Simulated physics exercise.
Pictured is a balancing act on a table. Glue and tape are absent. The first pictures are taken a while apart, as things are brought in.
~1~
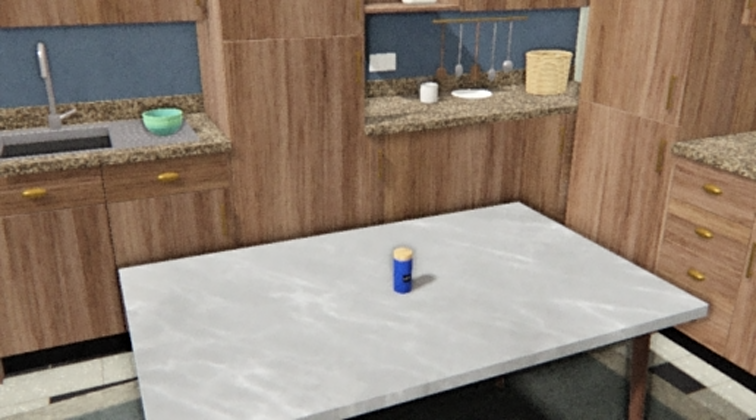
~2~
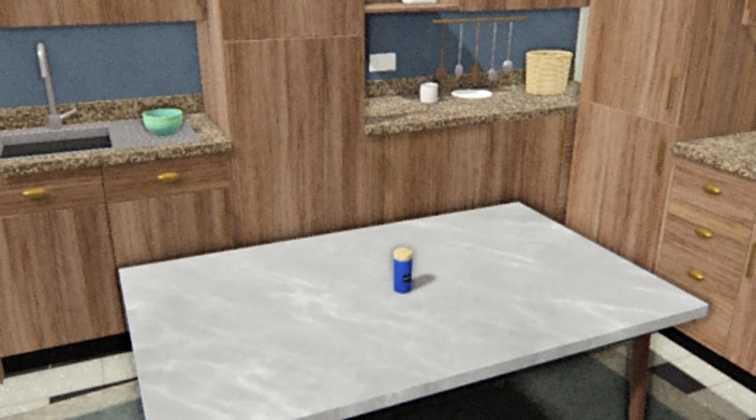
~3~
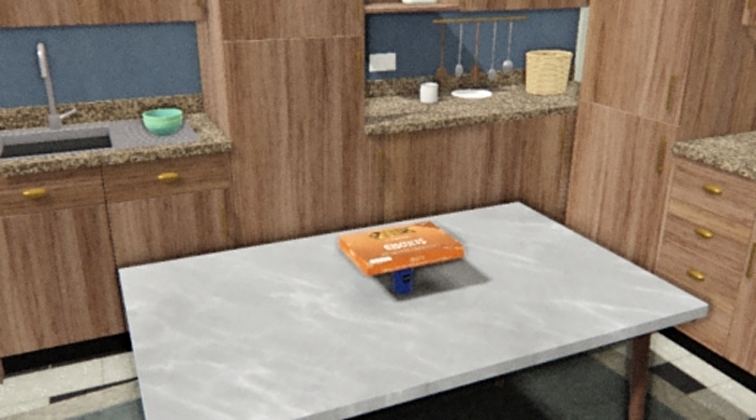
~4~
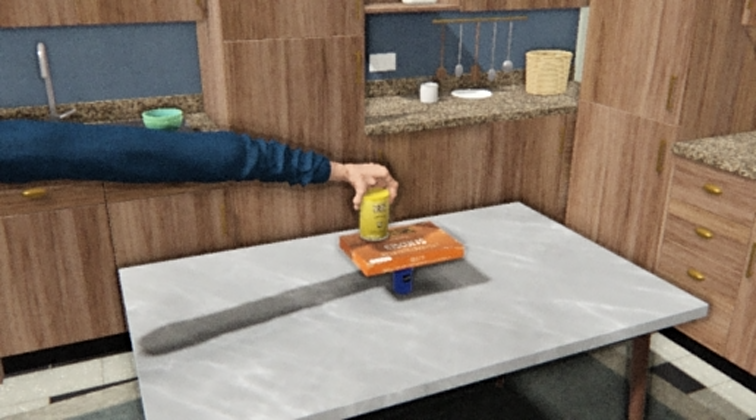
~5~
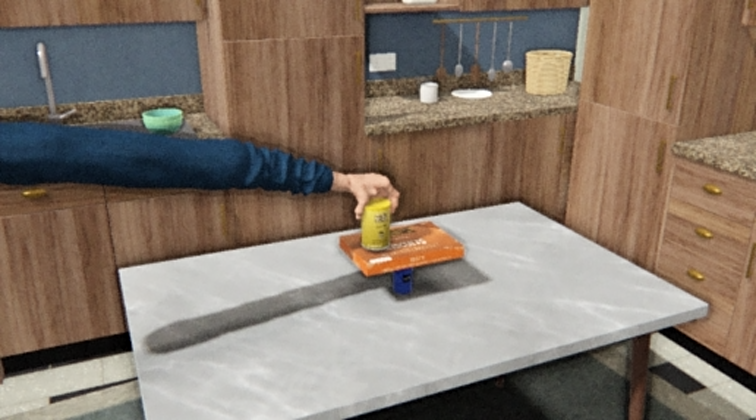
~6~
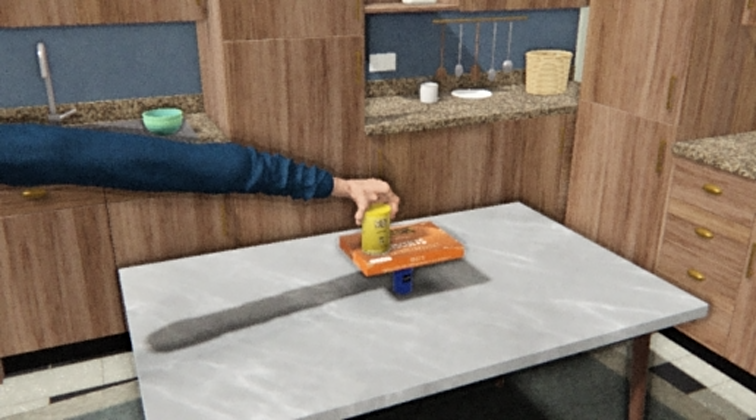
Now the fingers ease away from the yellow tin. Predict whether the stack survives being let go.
Turns out something tips or drops there.
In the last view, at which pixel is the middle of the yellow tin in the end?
The object ends up somewhere around (323, 316).
Then, 0.40 s after the last picture, yellow tin now fallen; orange packet tipped 66° from how it was; blue shaker tipped 3° from how it was.
Then, 0.80 s after the last picture, orange packet now fallen; blue shaker tipped 58° from how it was.
By the end, fallen, orange packet, blue shaker and yellow tin. Seen from the same camera at the end, yellow tin near (323, 316). The stack loses its balance.
